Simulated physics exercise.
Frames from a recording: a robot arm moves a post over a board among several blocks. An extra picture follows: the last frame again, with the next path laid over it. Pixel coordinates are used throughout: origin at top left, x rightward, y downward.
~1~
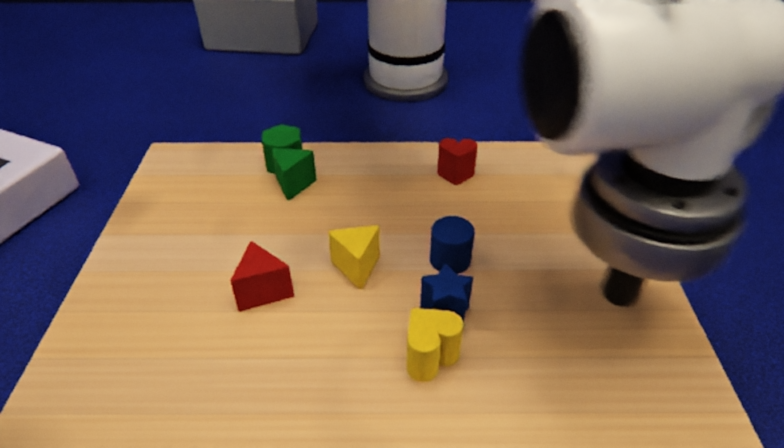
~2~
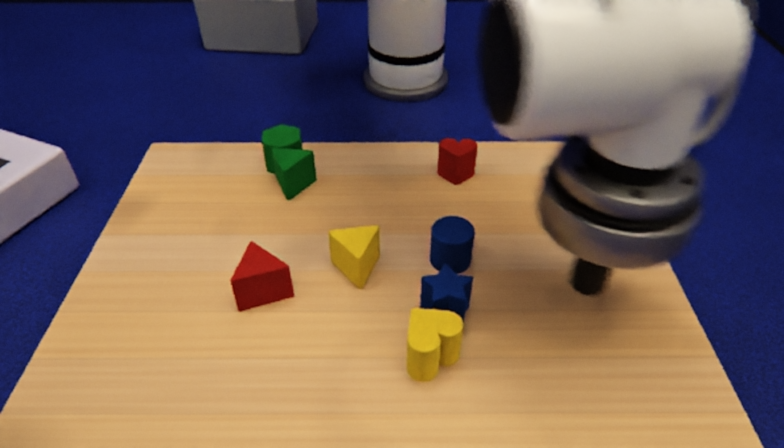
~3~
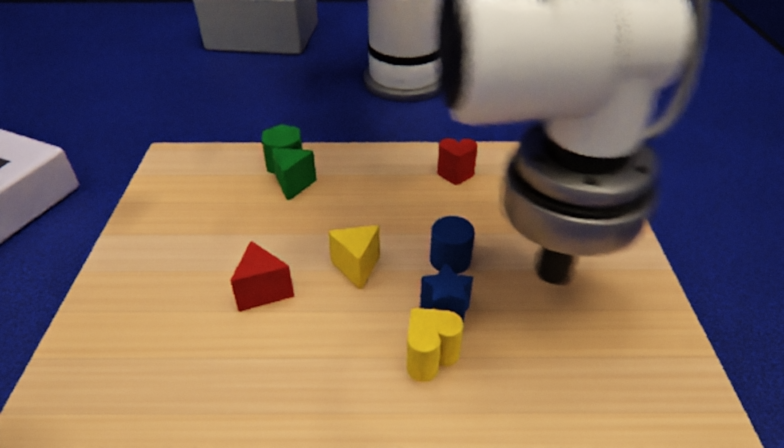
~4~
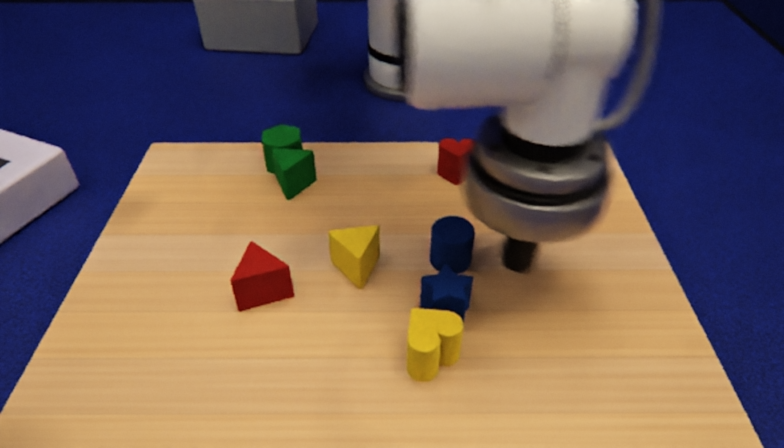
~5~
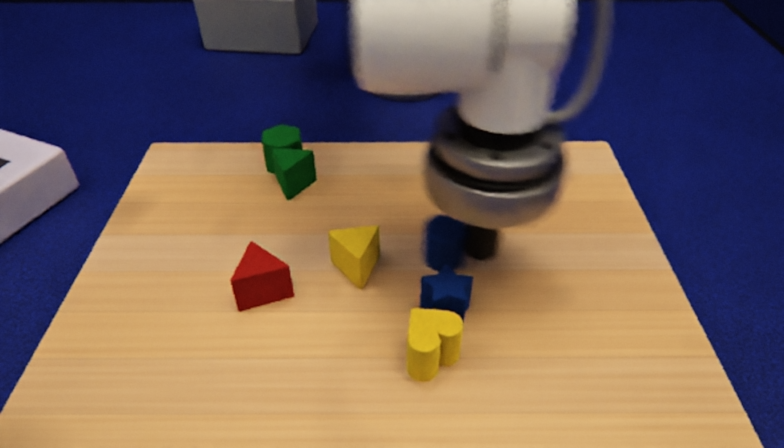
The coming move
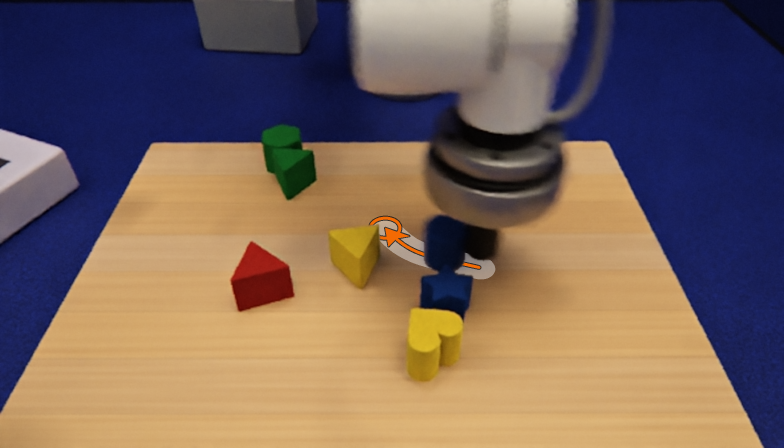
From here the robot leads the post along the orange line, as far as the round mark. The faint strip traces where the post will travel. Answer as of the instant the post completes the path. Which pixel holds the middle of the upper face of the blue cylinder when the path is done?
Its top middle will sit at (349, 196).
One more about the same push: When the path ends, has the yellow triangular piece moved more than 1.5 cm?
It seems not.
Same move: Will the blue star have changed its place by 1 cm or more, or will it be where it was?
The block stays on its spot.
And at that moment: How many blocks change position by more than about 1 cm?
Moved: Just one.
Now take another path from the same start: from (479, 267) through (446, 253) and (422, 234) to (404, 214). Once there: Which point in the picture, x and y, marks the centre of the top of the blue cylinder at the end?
I'd guess (382, 204).
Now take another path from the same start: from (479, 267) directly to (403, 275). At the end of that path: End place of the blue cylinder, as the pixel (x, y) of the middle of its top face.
At roughly (398, 219).
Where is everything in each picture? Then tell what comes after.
The first frame shows lower end of the post (619, 295), tops of blocks, yellow triangular piece (355, 238), blue cylinder (453, 229), blue star (448, 283).
The second frame shows post (587, 285), blocks as before.
The third frame shows post (553, 274), blocks as before.
The fourth frame shows post (518, 262), blocks as before.
The fifth frame shows post (481, 251), yellow triangular piece (355, 238), blue cylinder (447, 227), blue star (448, 283).
The drawn path runs from (479, 267) through (442, 259) and (408, 247) to (385, 228).
On the path given first. One third of the way, post (442, 242); blue cylinder (409, 218).
Two thirds of the way, post (407, 230); blue cylinder (374, 206).
At the end, post (385, 211); yellow triangular piece not moved; blue cylinder (349, 196); blue star not moved.
